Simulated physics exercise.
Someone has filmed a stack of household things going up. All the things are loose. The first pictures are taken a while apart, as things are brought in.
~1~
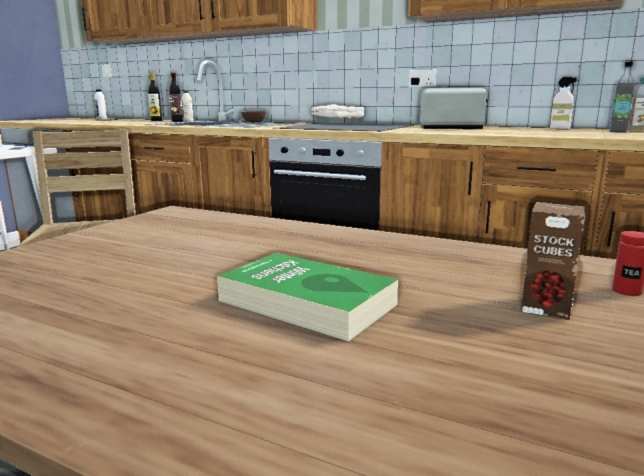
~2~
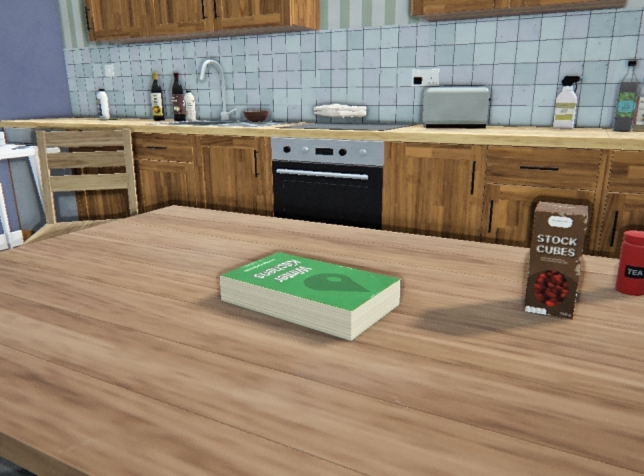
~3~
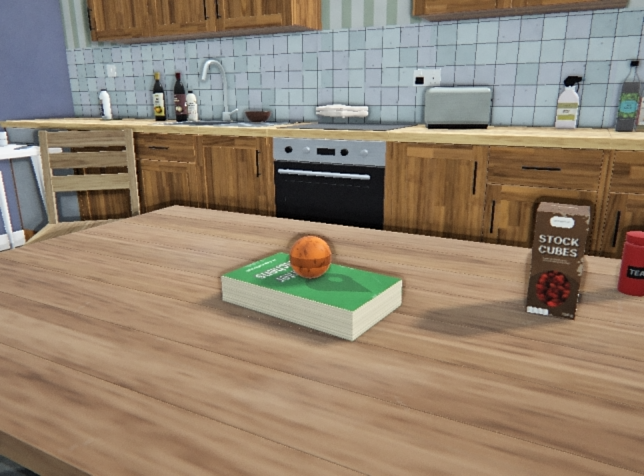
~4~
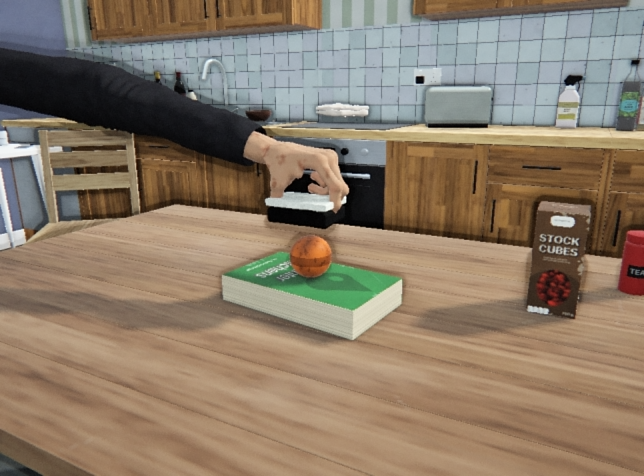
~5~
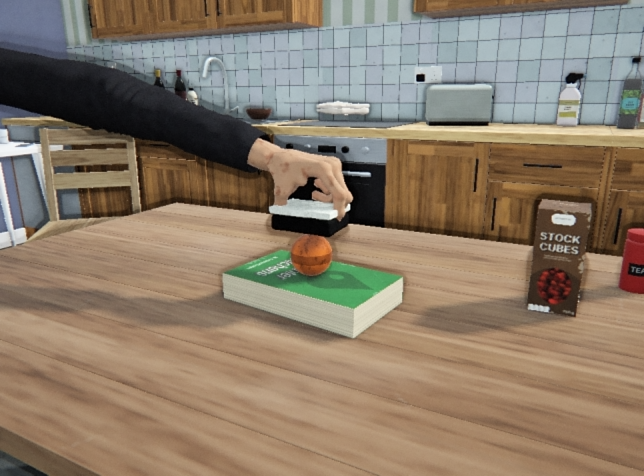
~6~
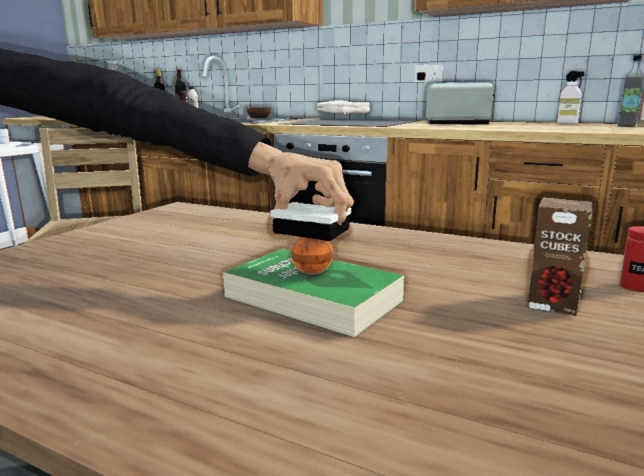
In a kitchen with wooden cabinets, an oven and pale blue tiles, a nearly still camera looks slightly down across a wooden table. A green book lies near the middle, with a brown carton of stock cubes and a red tin to the right. An orange ball appears on the book, then a dark-sleeved arm reaches in from the left and lowers a black-and-white sponge slightly onto it.
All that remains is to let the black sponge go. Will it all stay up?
Outcome: The pile gives way.
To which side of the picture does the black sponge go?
To the left.
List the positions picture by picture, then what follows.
The last thing is not in view yet; brown carton (553, 259), in the first picture.
The last thing is not in view yet; green book (309, 290), in the second picture.
The last thing is not in view yet; brown carton (557, 259), in the third picture.
Still above its spot; black sponge (306, 210); green book (311, 290), in the fourth picture.
Still above its spot; black sponge (310, 218); brown carton (559, 257), in the fifth picture.
In place under the hand; black sponge (311, 221); green book (313, 287), in the sixth picture.
Then, 0.80 s past the last view, black sponge rocked 54° from its first pose near (283, 228).
Then, 1.20 s past the last view, black sponge now fallen.
Then, 1.50 s past the last view, things are still on the move.
Finally, fallen, black sponge; the other 4 still in place. Final places as the last picture's camera would see them, black sponge near (228, 261). The pile loses its balance.
